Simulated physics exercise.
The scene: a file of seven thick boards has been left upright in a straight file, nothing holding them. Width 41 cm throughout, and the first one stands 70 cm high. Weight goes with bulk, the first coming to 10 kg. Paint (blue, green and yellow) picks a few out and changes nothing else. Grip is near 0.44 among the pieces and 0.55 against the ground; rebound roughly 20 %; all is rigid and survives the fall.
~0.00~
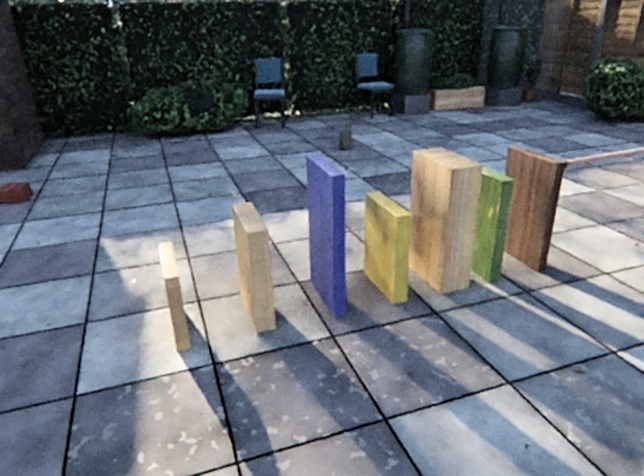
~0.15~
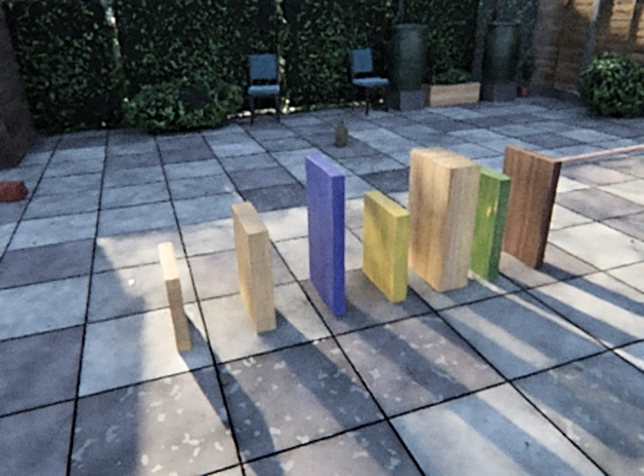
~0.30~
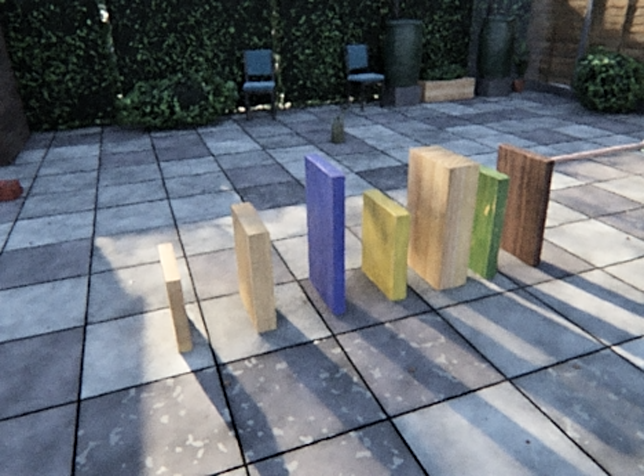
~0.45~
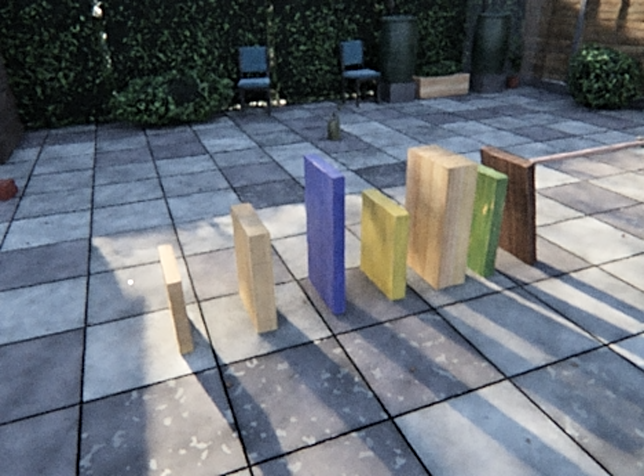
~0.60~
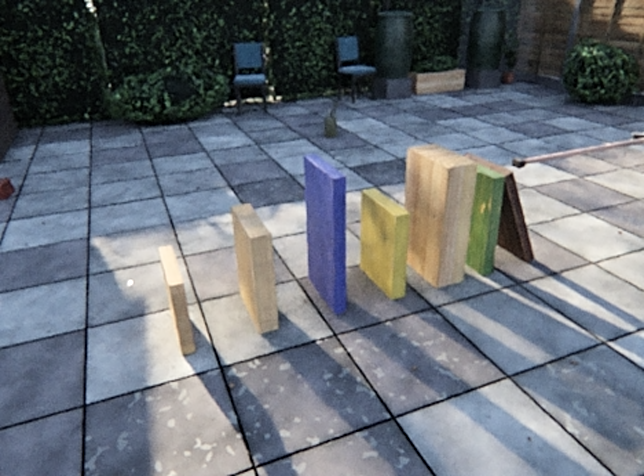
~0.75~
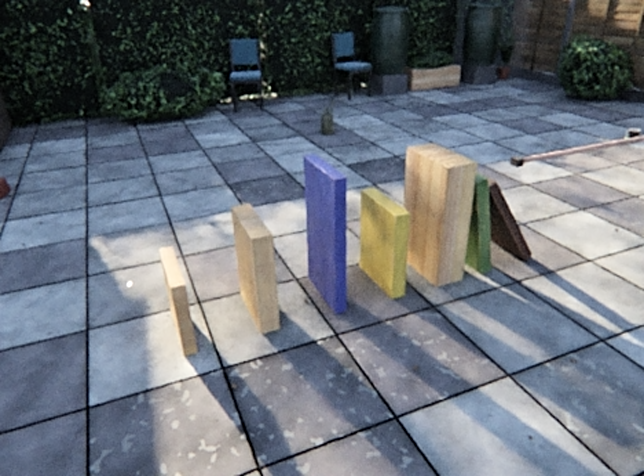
A pole slides in from the right toward a row of seven upright boards on a sunlit paved patio and pushes the dark brown end board. The brown board tips left against the green one, which starts leaning too, while the others, including yellow and blue, stay upright.
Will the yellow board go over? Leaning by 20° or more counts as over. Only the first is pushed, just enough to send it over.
The yellow board remains upright.
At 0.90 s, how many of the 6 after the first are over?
At that moment 0.
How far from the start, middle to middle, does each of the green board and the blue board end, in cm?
Green 10, blue 0.
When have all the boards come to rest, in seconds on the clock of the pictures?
Near 1.0 s.
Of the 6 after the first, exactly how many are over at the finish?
It comes to 0.
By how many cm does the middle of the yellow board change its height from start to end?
It ends some 0 cm lower.
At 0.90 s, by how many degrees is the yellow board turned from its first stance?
Roughly 0°.
Around 0.81 s, none of the 6 other boards over, 1 disturbed; yellow board unmoved; green board tipped 13°.
Around 0.90 s, none of the 6 other boards over, 1 disturbed; yellow board unmoved; green board tipped 14°.
Finally (1.3 s), none of the 6 other boards over, 1 disturbed; yellow board unmoved; green board tipped 14°; blue board unmoved. Six left standing. Seen by the last camera, middles, yellow board near (383, 242), green board near (460, 217).
